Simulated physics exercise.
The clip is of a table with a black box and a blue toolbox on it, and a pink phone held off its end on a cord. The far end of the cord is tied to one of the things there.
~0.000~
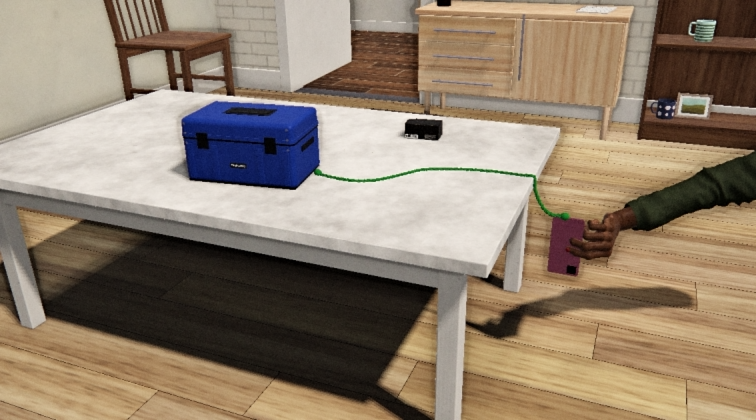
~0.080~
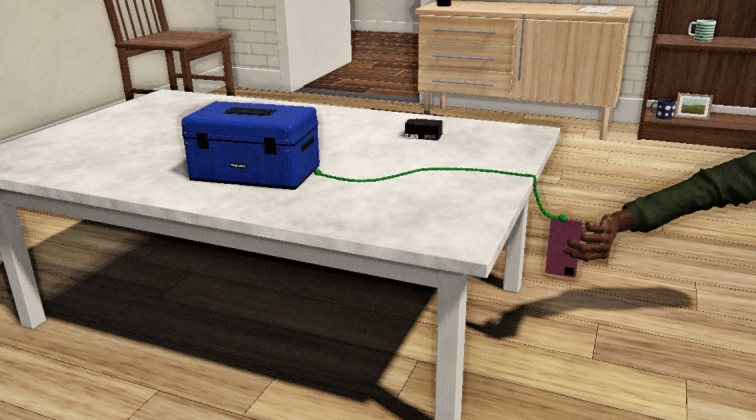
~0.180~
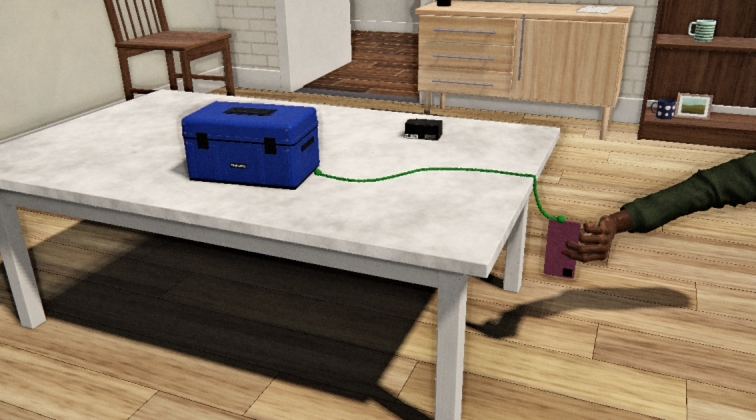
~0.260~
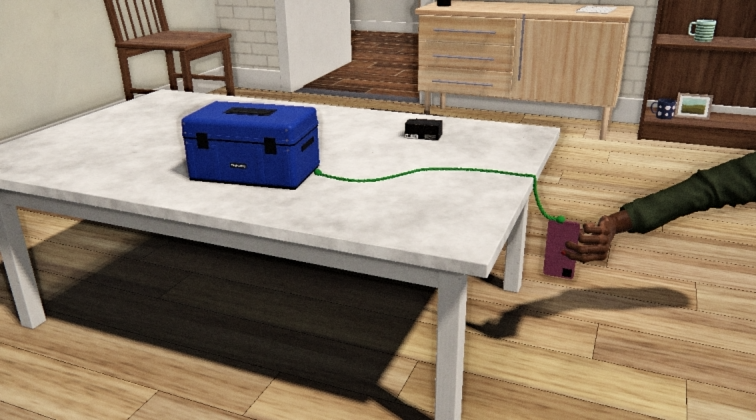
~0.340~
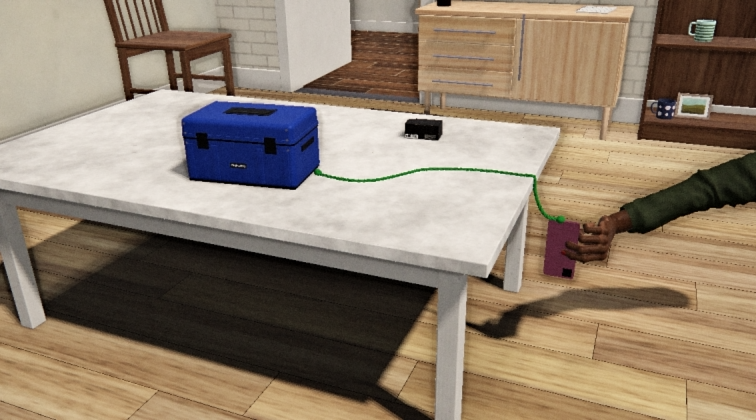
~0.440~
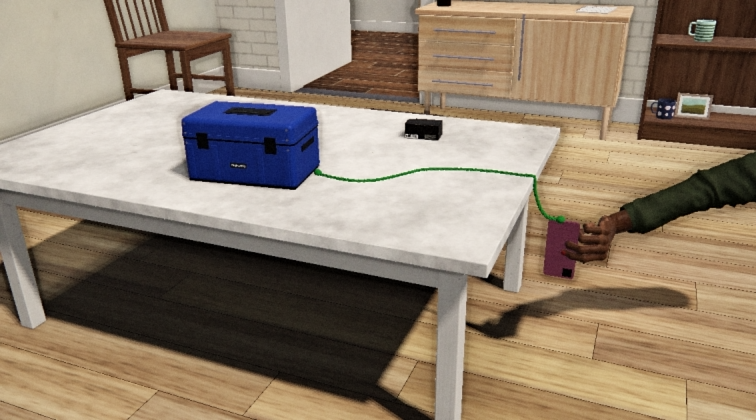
Beside a table, a hand holds a pink phone corded to a blue toolbox, barely moving.
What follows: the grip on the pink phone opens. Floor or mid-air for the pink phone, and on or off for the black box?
In the end the pink phone swings from the edge, the black box stays on top.
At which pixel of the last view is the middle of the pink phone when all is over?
It ends at (502, 285).
By 1.26 s, phone in the air near (525, 275); toolbox still; box still.
By 2.20 s, phone in the air near (518, 282); toolbox still; box still.
When it is over, phone in the air near (502, 285); toolbox still; box still. The pink phone hangs in the air and the black box remains where it stands.
